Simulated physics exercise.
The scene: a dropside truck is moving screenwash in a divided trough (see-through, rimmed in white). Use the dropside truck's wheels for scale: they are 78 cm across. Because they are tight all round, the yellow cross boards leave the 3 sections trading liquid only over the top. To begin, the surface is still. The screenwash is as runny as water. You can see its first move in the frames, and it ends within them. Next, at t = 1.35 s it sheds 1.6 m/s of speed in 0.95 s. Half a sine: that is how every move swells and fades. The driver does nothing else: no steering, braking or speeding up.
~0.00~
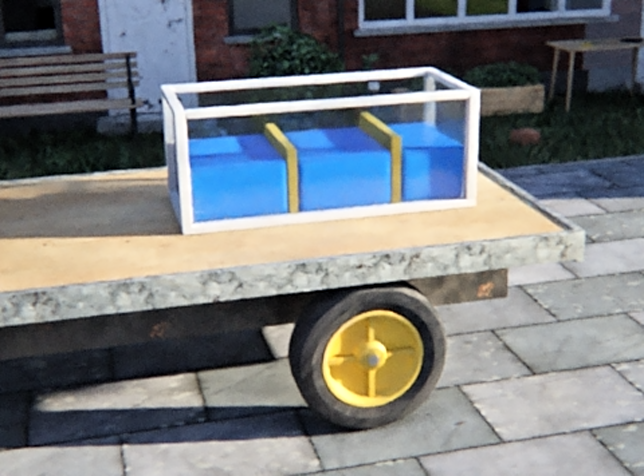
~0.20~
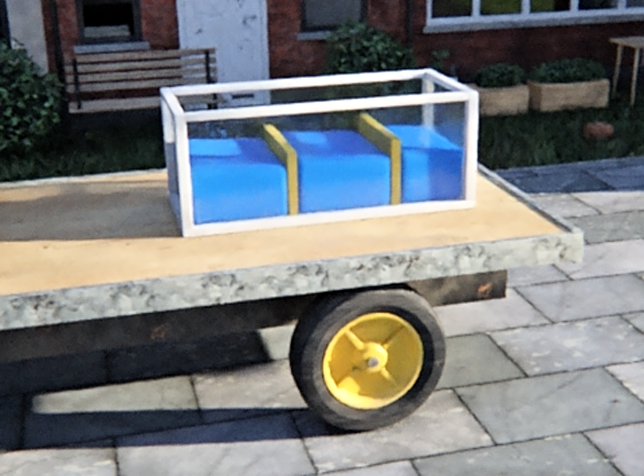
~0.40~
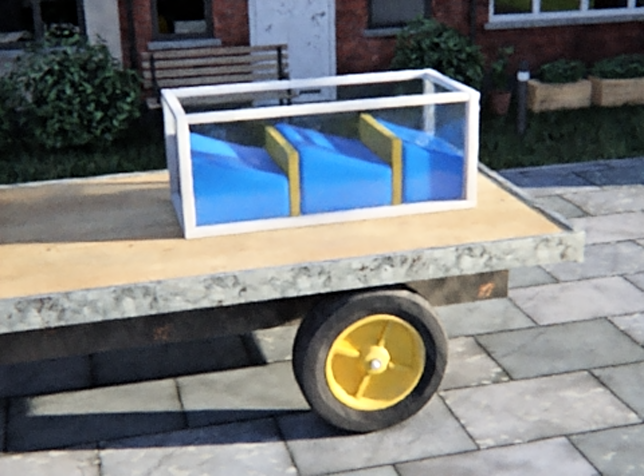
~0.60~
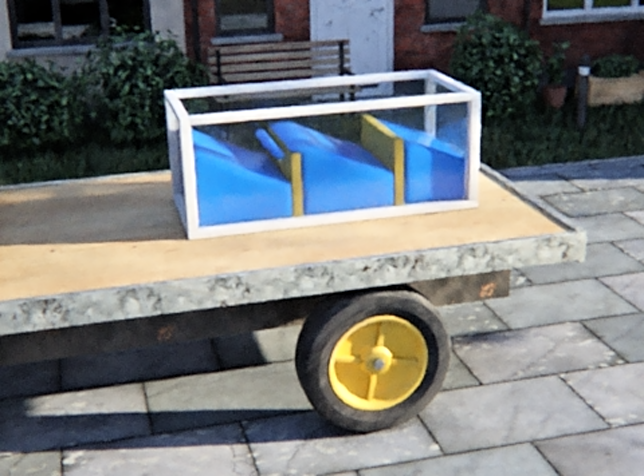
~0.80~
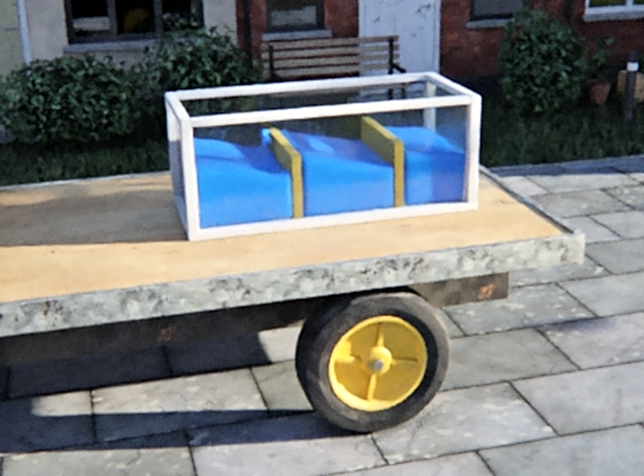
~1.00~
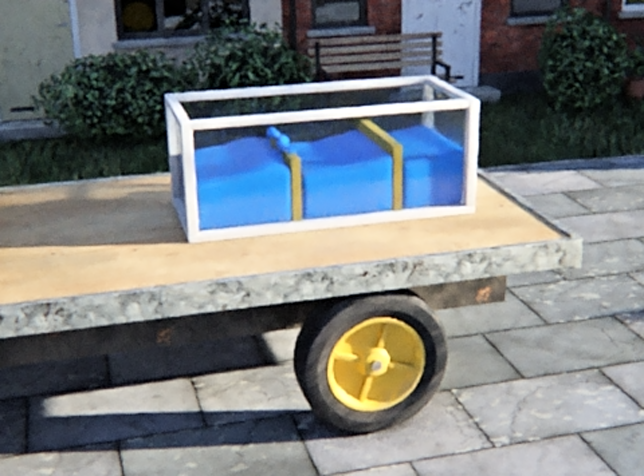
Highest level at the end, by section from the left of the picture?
The first one.
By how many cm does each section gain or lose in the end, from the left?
From the left they end at 1 up, 1 down and 0.
Then, 1.50 s in, the mean depths from the left are 30, 28, 29 cm.
Then, 2.10 s in, the mean depths from the left are 30, 27, 29 cm.
Then, 2.80 s in, the mean depths from the left are 30, 27, 29 cm.
Then, 5.28 s in, the mean depths from the left are 30, 27, 29 cm.
